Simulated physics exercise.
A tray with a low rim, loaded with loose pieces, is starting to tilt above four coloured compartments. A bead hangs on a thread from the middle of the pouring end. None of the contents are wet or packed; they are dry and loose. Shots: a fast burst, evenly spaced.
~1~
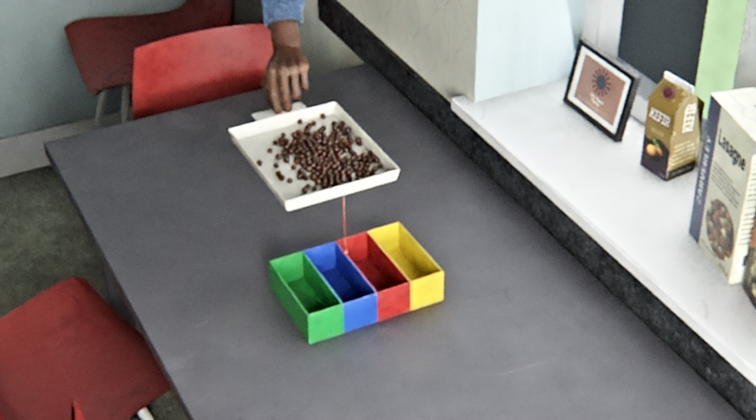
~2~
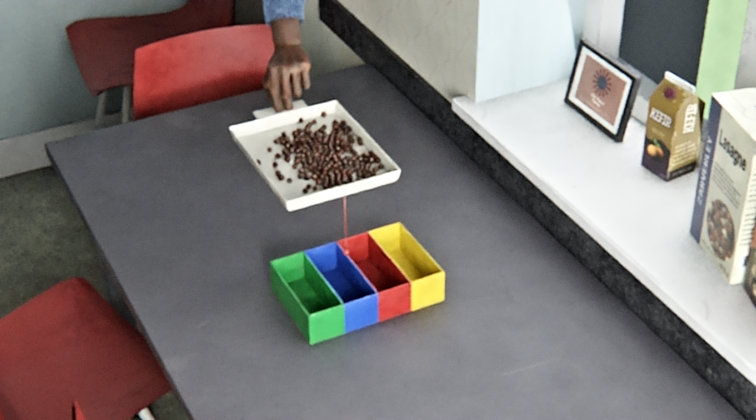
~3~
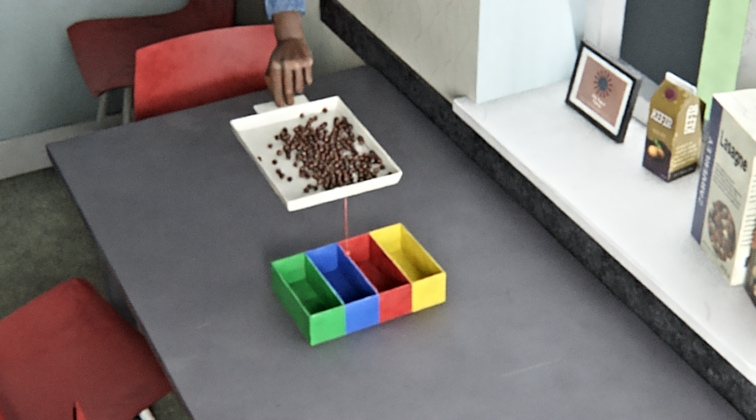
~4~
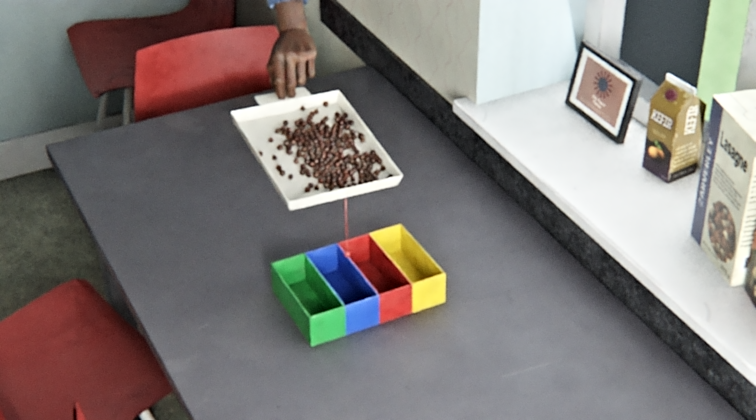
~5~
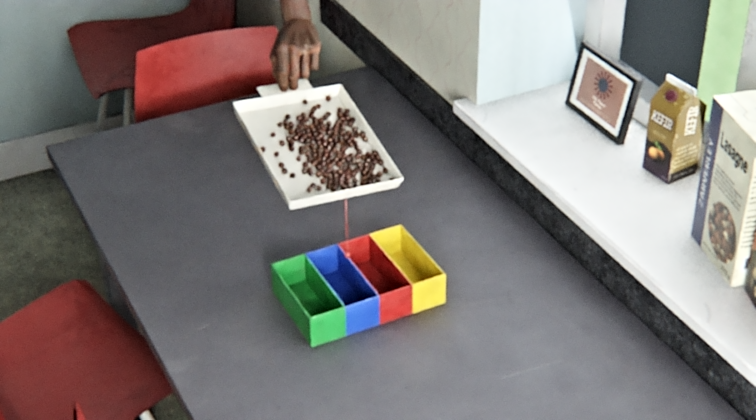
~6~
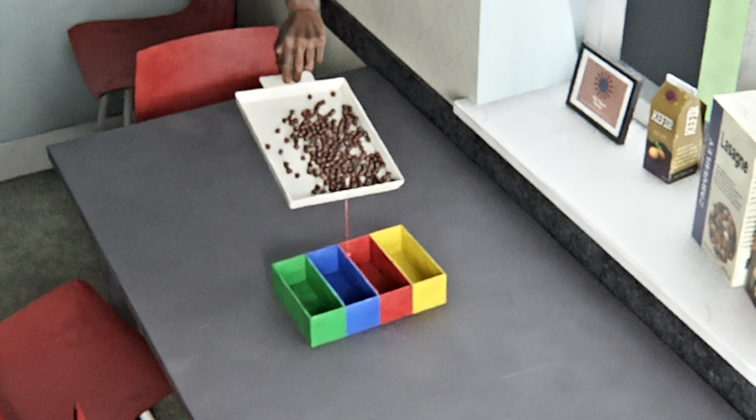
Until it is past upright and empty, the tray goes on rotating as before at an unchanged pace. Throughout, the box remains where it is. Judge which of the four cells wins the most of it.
Most goes to the yellow cell.
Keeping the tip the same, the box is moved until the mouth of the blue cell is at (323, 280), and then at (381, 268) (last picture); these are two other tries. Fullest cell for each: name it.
In the first try it is the yellow one, in the second it is that red cell.
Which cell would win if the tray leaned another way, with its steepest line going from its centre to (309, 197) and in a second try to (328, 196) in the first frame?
First place: Green; second place: Green.
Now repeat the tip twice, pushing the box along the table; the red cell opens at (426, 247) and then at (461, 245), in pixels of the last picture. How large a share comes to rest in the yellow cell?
Around 0 and around 0 per cent, in that order.
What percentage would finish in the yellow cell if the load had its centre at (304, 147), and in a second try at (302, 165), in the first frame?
Estimate: 70 % first, 70 % second.
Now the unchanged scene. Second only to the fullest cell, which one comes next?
The red cell.
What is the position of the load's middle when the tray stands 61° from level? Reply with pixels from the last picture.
About (369, 175).
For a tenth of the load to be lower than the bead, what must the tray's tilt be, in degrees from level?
Tilt: Around 75 degrees.
Soon after the last picture, tray tipped steeply; nearly all on the tray; a stray few in the yellow cell; a small part falling or outside the box.
A little later, tray tipped right over; a small part on the tray; about half in the yellow cell; about a quarter in the red cell; a stray few in the blue cell; about a quarter falling or outside the box.
Later still, tray tipped past a quarter turn; about two thirds in the yellow cell; about a quarter in the red cell; a stray few in the blue cell; a small part falling or outside the box.
By the end, tray tipped past a quarter turn; about two thirds in the yellow cell; about a quarter in the red cell; a stray few in the blue cell; none in the green cell; a small part outside the box.
